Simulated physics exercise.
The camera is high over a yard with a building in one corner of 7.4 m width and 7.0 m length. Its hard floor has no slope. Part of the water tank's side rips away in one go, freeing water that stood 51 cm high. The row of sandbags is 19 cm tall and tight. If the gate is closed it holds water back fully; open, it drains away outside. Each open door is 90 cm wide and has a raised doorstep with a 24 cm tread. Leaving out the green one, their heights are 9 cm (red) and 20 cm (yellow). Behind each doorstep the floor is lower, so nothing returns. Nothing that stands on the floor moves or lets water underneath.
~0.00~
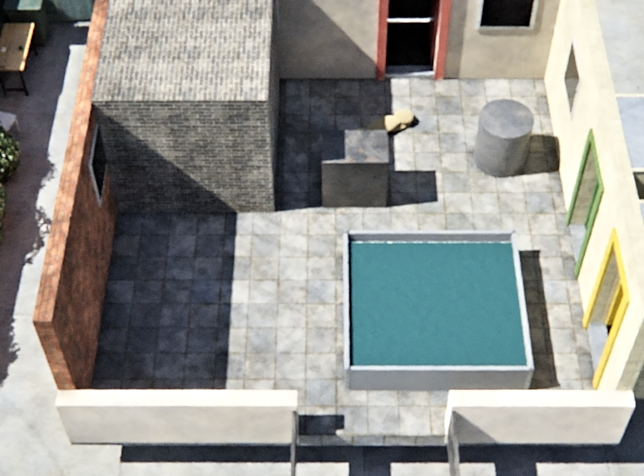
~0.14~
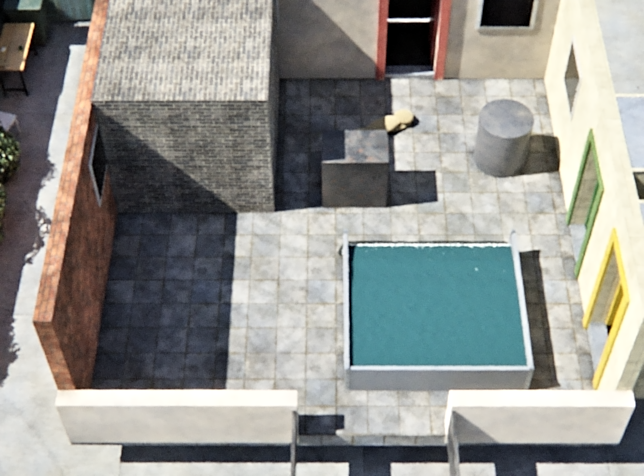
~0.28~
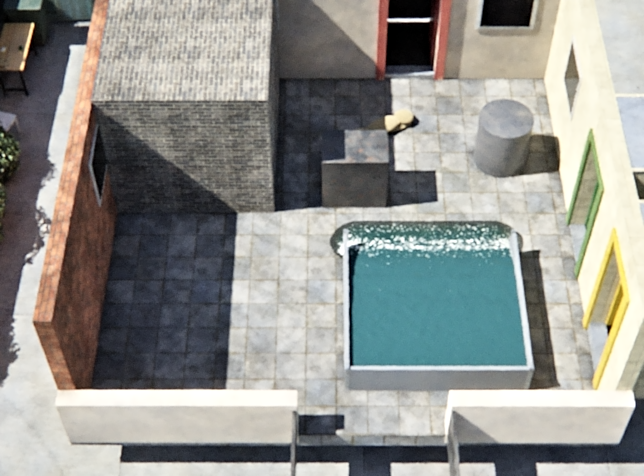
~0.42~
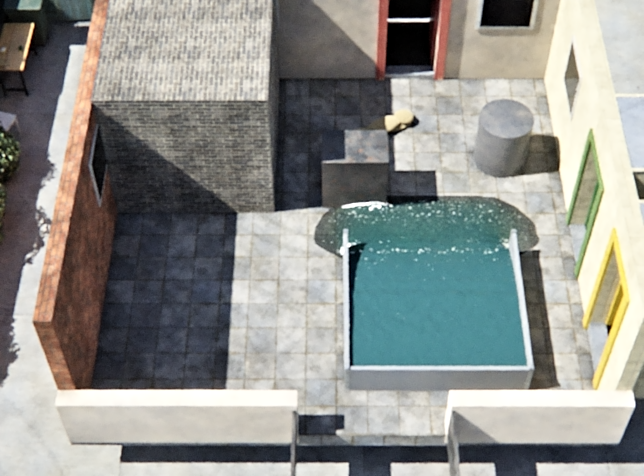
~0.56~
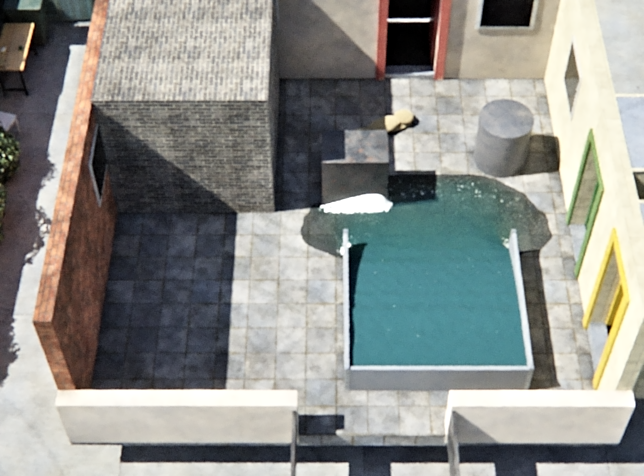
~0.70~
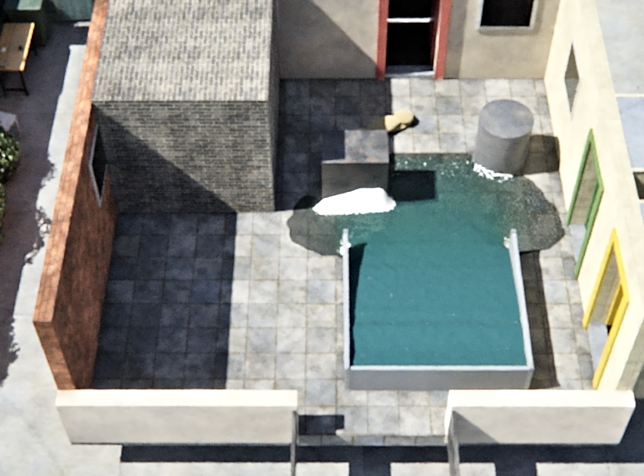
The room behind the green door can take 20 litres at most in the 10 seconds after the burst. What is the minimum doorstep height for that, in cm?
Close to 6 cm is just enough.
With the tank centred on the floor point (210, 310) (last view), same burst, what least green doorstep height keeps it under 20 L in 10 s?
About 8.5 cm.
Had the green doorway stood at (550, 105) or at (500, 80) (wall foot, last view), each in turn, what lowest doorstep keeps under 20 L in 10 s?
About 20 and 18 cm.
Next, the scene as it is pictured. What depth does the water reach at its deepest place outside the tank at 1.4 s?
Roughly 34 cm.
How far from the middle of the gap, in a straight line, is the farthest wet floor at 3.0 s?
Some 5.2 m out.
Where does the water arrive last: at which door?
It is the yellow one.
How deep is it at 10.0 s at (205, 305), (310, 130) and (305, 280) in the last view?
About 4, 6 and 4 cm.
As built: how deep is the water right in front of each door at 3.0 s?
Depths in cm: Red 22, green 5, yellow 0.
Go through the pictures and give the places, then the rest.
The water tank at (434, 300) is whole and still, 51 cm deep; the green door at (585, 208) is dry, in the first picture.
The front is at a hidden place, 0.2 m from the gap on the far side; 0.3 m2 of floor is wet, 51 cm left at the back, in the second picture.
The front is at (352, 227), 0.6 m from the gap on the far side; 1.5 m2 of floor is wet, 51 cm left at the back, in the third picture.
Water pours out on the far side and has run 1.1 m, to (388, 201); about 8 cm deep outside, 51 cm at the back, in the fourth picture.
The front is at (394, 179), 1.6 m from the gap on the far side; 4.4 m2 of floor is wet, 51 cm left at the back, in the fifth picture.
The gap is on the far side, the front 2.1 m out at (393, 158); the back of the water tank holds 51 cm; the green door at (585, 208), 2.4 m from the gap, is still 0.6 m from the nearest water, in the sixth picture.
After 1.4 s water covers 30 % of the floor, deepest (34 cm) near (370, 215); it has not reached the green door.
After 3.0 s water covers 60 % of the floor, deepest (38 cm) near (546, 84); 5 cm at the green door, 0 litres in over its 5 cm doorstep.
After 10.0 s water covers 95 % of the floor, deepest (14 cm) near (536, 84); 6 cm at the green door, 33 litres in over its 5 cm doorstep.
At the green door as built, the water arrived by 1.6 s and peaked near 9 cm at 5.6 s.
With a doorstep of 5.5 cm, 27 litres would have come in within the 10 s; with 7.5 cm, 10 litres. So under 20 litres takes about 6 cm.
